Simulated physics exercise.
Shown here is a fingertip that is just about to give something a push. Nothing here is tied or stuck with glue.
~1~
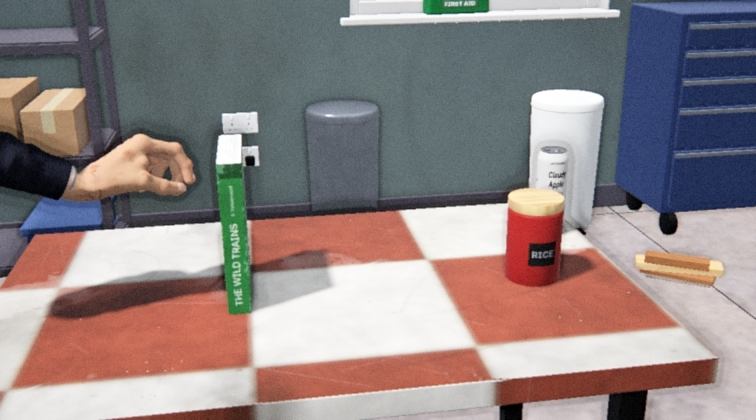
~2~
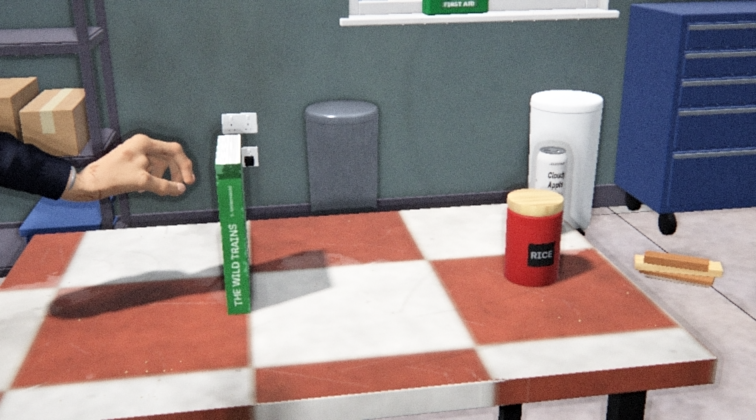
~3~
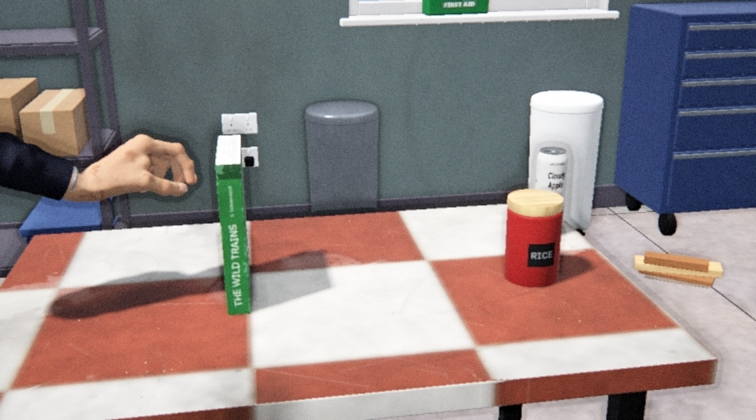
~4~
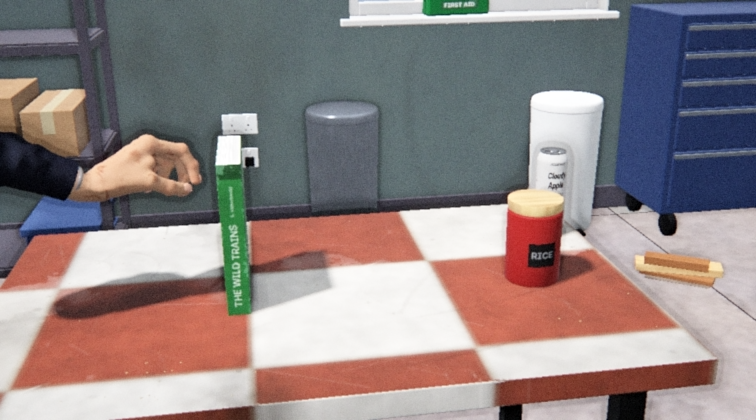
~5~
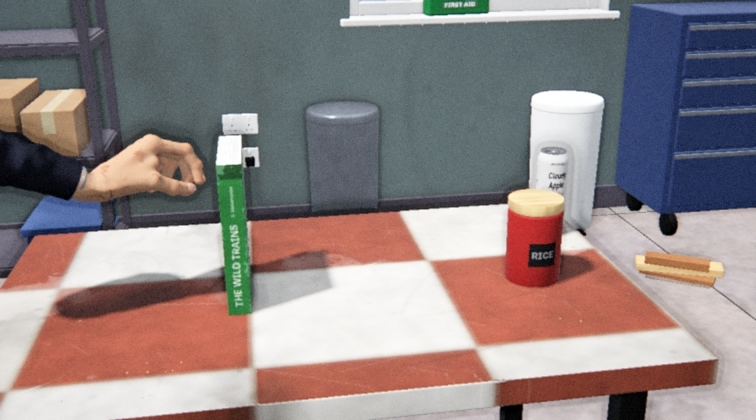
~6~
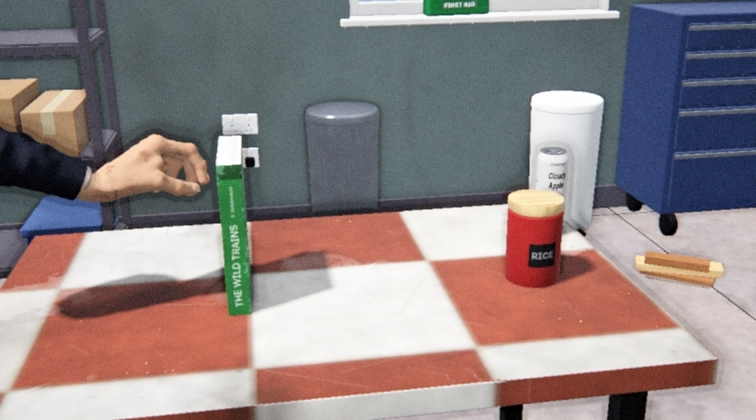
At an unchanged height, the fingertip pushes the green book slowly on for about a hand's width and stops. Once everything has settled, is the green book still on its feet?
No.
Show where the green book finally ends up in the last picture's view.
Pretty much around (333, 275), I'd say.
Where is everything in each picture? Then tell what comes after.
Green book (235, 222), in the first picture.
Green book (234, 223), in the second picture.
Green book (234, 223), in the third picture.
Green book (235, 223), in the fourth picture.
Green book (235, 223), in the fifth picture.
Green book (235, 224), in the sixth picture.
Then, 0.80 s later than the last frame, green book tilted by 14° near (254, 222).
Then, 1.10 s later than the last frame, green book tilted by 68° near (315, 252).
Then, 1.20 s later than the last frame, green book on its side near (331, 269).
When it is over, lying over on the table, green book. End places, in pixels of the last picture, green book near (333, 275).
